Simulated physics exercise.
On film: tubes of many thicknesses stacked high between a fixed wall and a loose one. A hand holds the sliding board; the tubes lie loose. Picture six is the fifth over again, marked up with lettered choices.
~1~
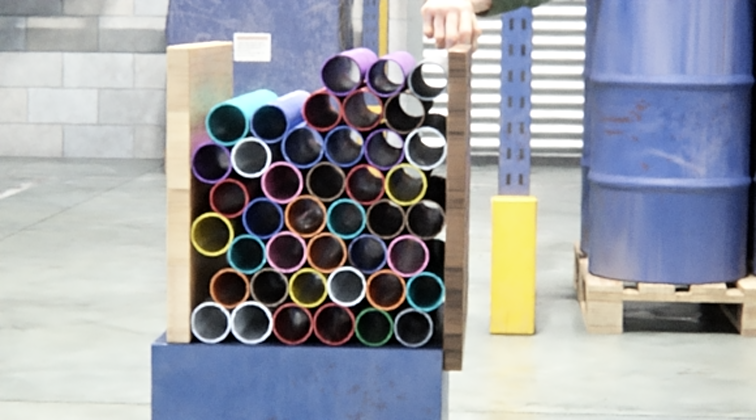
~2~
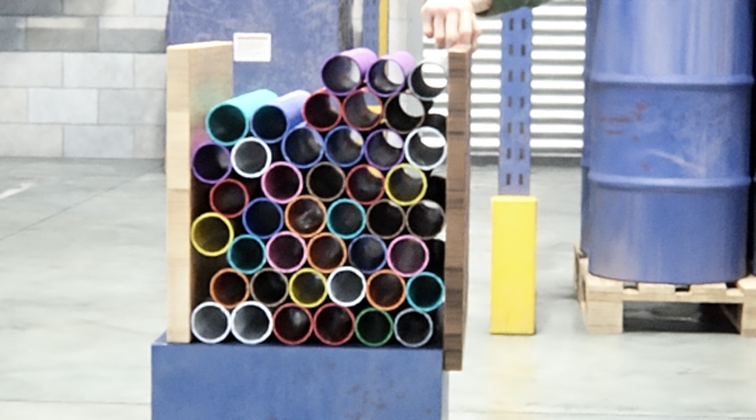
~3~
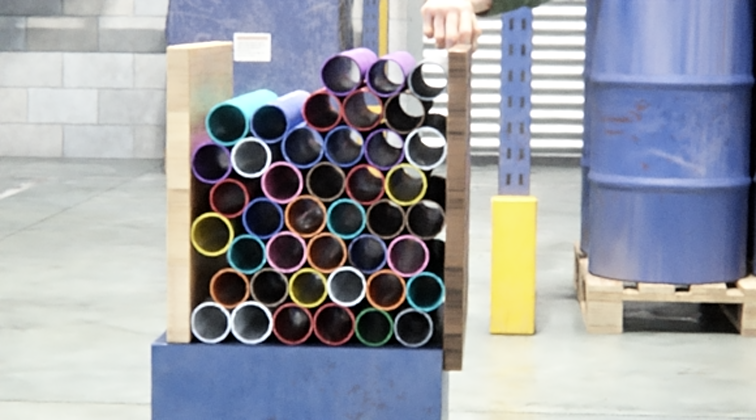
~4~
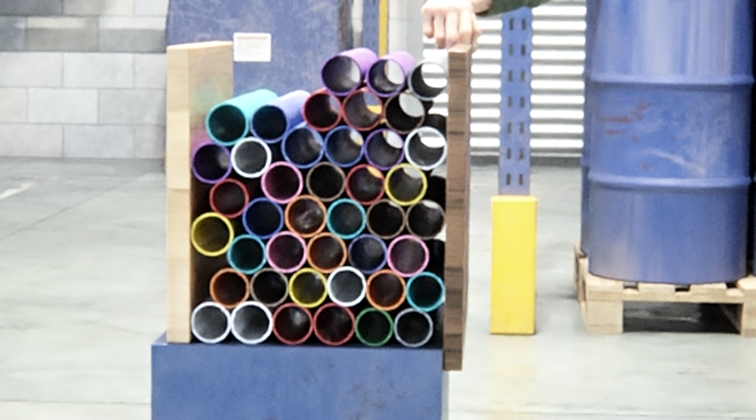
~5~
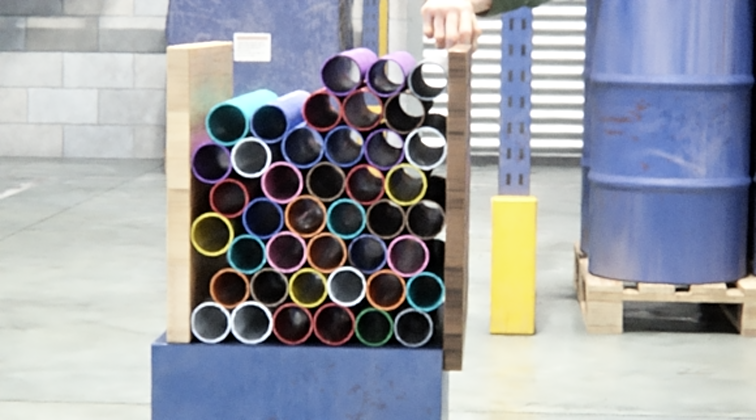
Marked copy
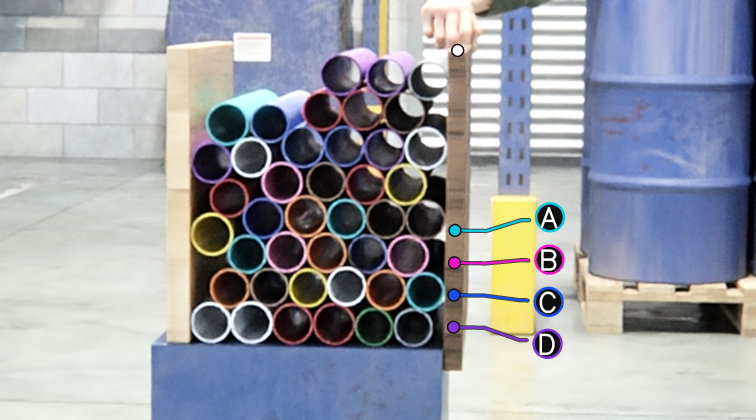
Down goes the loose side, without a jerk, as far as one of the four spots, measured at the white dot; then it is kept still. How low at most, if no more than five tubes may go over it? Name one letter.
The answer is mark A.
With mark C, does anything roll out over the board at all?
Yes.
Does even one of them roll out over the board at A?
At A: Yes.
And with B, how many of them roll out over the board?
At B the number is nine.
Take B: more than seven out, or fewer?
More than seven.
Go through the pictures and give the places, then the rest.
A brown tube (426, 219); an orange tube (306, 216); a white tube (426, 148), in the first frame.
A white tube (426, 148); a blue tube (344, 146), in the second frame.
A red tube (363, 110); a purple tube (386, 77), in the third frame.
Side board (459, 193), in the fourth frame.
A grey tube (413, 327); a pink tube (408, 256); a brown tube (426, 219), in the fifth frame.
On the marked copy, A at (455, 230); B at (454, 263); C at (454, 295); D at (453, 327); the white dot at (457, 50).
Following A. Soon after the start, top of the board (447, 129).
Later, top of the board (446, 219).
In the end, top of the board (446, 229), four out over the board.
As for the rest, B more than five out over the board; C more than five out over the board; D more than five out over the board.
